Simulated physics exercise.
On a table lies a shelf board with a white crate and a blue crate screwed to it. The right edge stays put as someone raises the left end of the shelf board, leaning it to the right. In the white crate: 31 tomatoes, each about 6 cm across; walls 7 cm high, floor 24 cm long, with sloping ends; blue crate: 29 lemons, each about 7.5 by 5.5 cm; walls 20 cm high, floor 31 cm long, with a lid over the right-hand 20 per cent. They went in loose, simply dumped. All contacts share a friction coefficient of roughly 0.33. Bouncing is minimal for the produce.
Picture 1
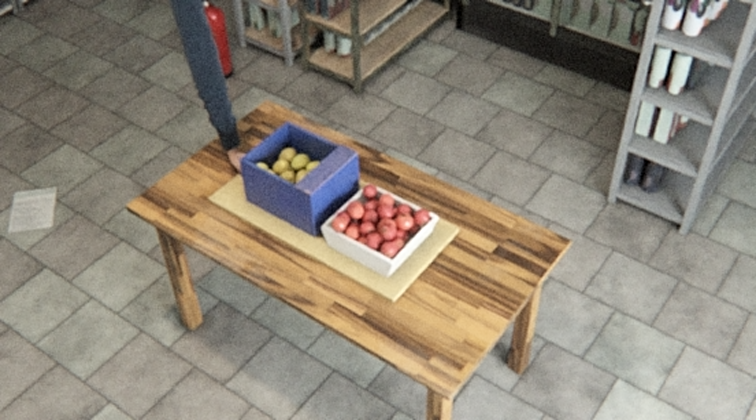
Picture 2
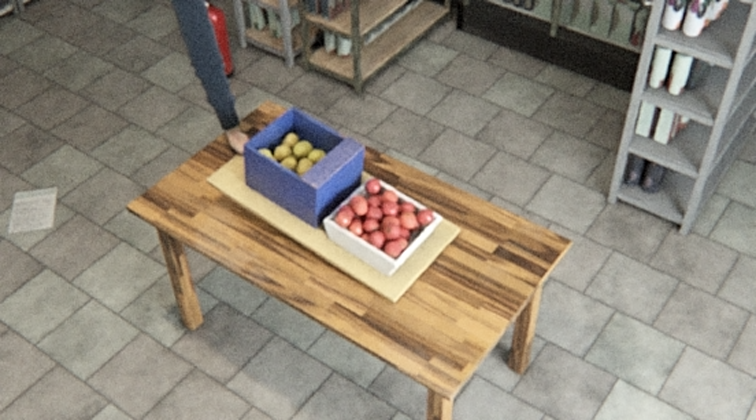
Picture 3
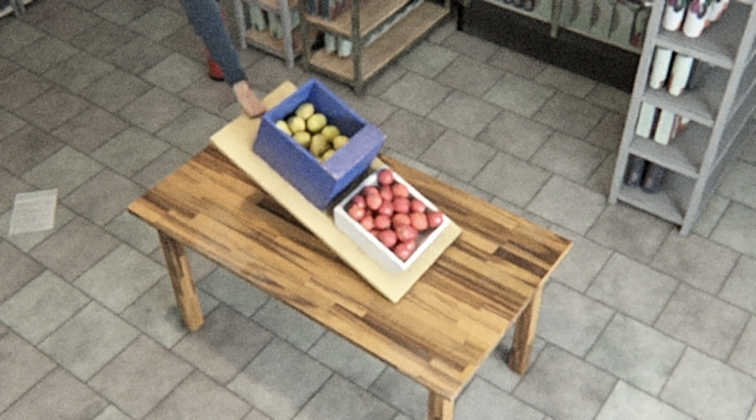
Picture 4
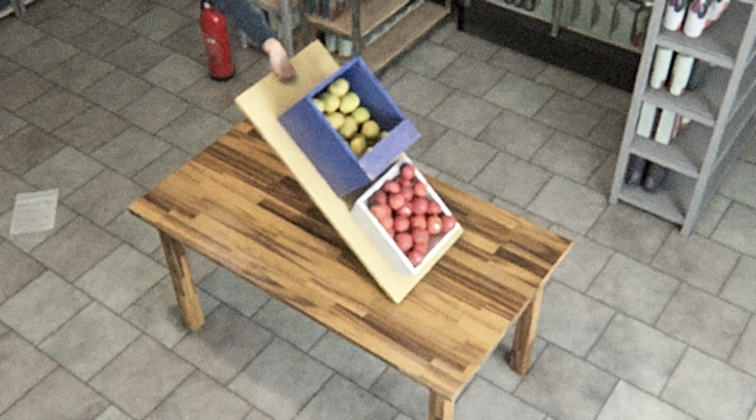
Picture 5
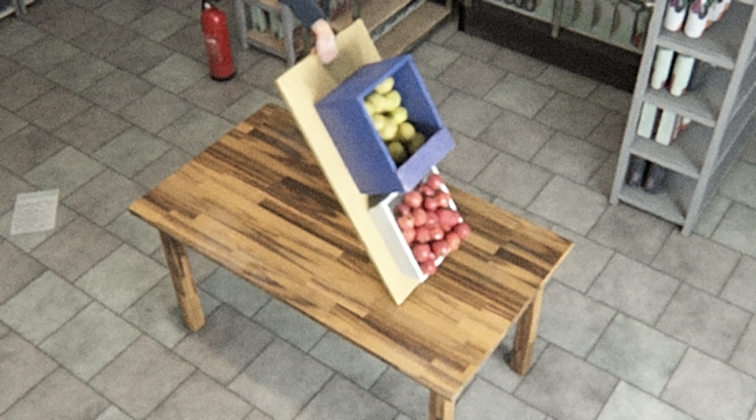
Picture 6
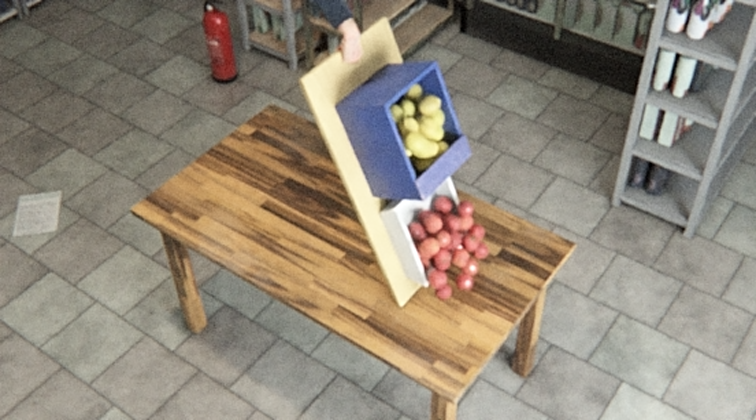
A hand tilts a board with two crates rightward, and red tomatoes tumble out.
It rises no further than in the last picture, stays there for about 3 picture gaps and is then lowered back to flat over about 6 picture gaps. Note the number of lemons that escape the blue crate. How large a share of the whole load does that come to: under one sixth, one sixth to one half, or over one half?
It comes to one sixth to one half of the load.
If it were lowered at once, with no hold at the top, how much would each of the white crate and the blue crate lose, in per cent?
White crate 70%, blue crate 40%.
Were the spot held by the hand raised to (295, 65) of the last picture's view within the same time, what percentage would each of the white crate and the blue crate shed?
In that setup the white crate sheds 40 per cent of its load, while the blue crate sheds 0 per cent.
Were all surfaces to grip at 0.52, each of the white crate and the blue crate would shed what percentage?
In that case the white crate sheds 60 per cent, while the blue crate sheds 20 per cent.
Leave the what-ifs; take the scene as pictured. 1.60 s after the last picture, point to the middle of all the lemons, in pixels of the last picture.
Near (332, 201).
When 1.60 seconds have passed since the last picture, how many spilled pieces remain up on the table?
I'd guess near 10.
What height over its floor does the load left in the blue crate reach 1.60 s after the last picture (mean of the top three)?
About 12 cm.
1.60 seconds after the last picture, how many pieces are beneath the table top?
Around 20.
Then, 0.26 s after the last picture, tilt 66°; 22 of 31 out of the white crate and 10 of 29 out of the blue crate.
Then, 0.58 s after the last picture, tilt 43°; 22 of 31 out of the white crate and 10 of 29 out of the blue crate.
Then, 1.03 s after the last picture, tilt 0°; 22 of 31 out of the white crate and 10 of 29 out of the blue crate.
When it is over (1.60 s after the last picture), 22 of 31 out of the white crate and 10 of 29 out of the blue crate. Asked share, 10 of 29, 34 per cent.
